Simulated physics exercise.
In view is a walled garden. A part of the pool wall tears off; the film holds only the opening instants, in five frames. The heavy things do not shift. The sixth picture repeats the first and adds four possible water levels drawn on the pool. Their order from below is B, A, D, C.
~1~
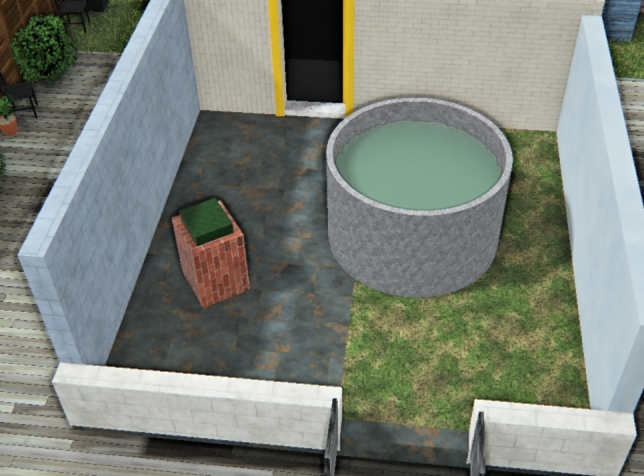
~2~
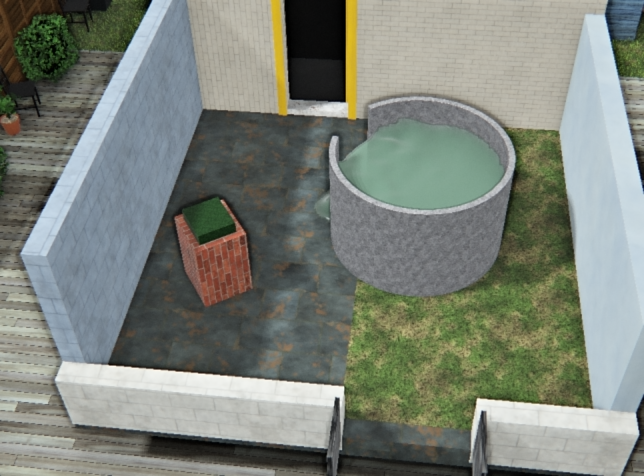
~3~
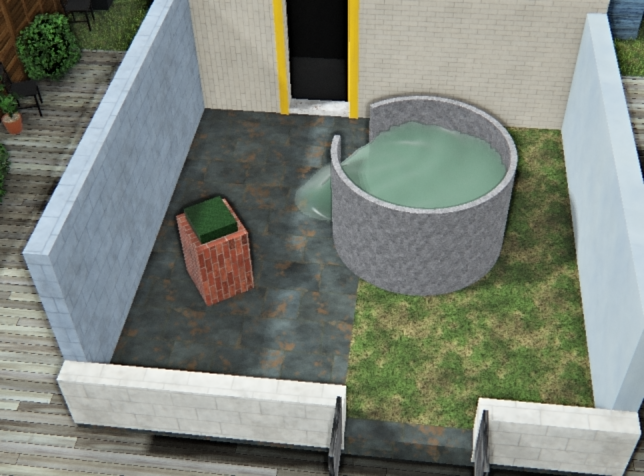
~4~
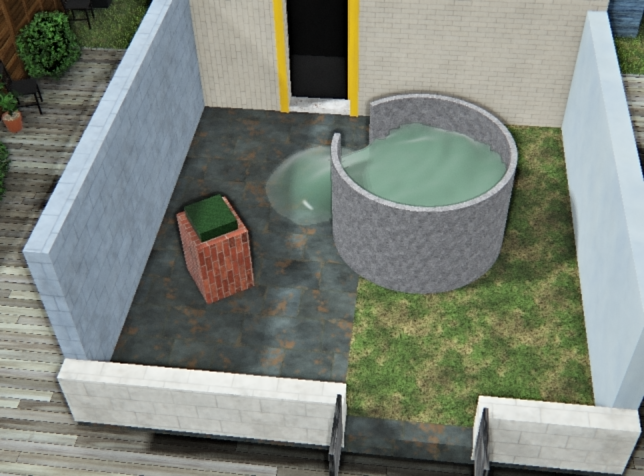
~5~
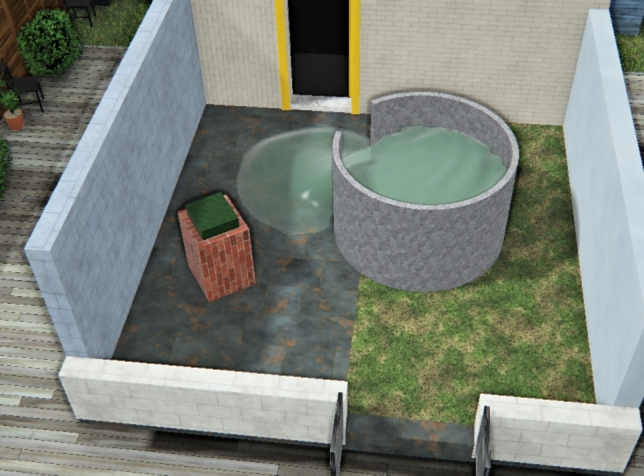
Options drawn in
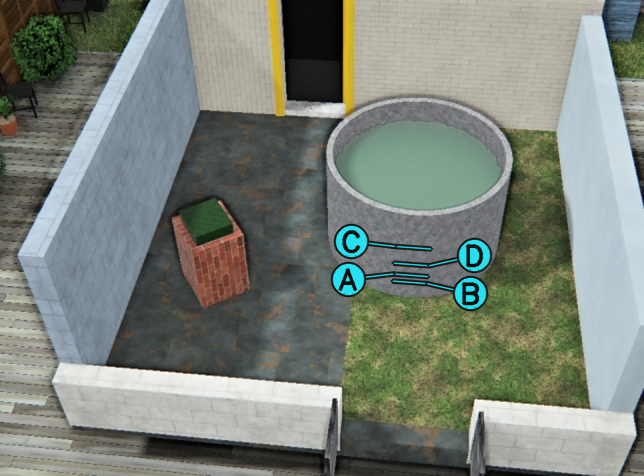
A round grey stone pool stood full of green water in a walled garden, then a gap opened in its left side and water poured out, spreading leftward across the dark paving.
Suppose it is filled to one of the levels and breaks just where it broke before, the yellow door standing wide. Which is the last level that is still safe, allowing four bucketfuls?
Choose A.
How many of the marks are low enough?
Two.
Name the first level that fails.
It is D.
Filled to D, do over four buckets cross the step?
Yes.
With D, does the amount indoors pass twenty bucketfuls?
No, less.
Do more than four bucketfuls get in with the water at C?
Yes.
On the marked copy, A at (410, 275); B at (410, 282); C at (412, 247); D at (411, 264); from the bottom up B, A, D, C.
If A is chosen, a bucket or two gets in.
If B is chosen, nothing gets over.
If C is chosen, dozens of bucketfuls pour in.
If D is chosen, about 11 bucketfuls get in.
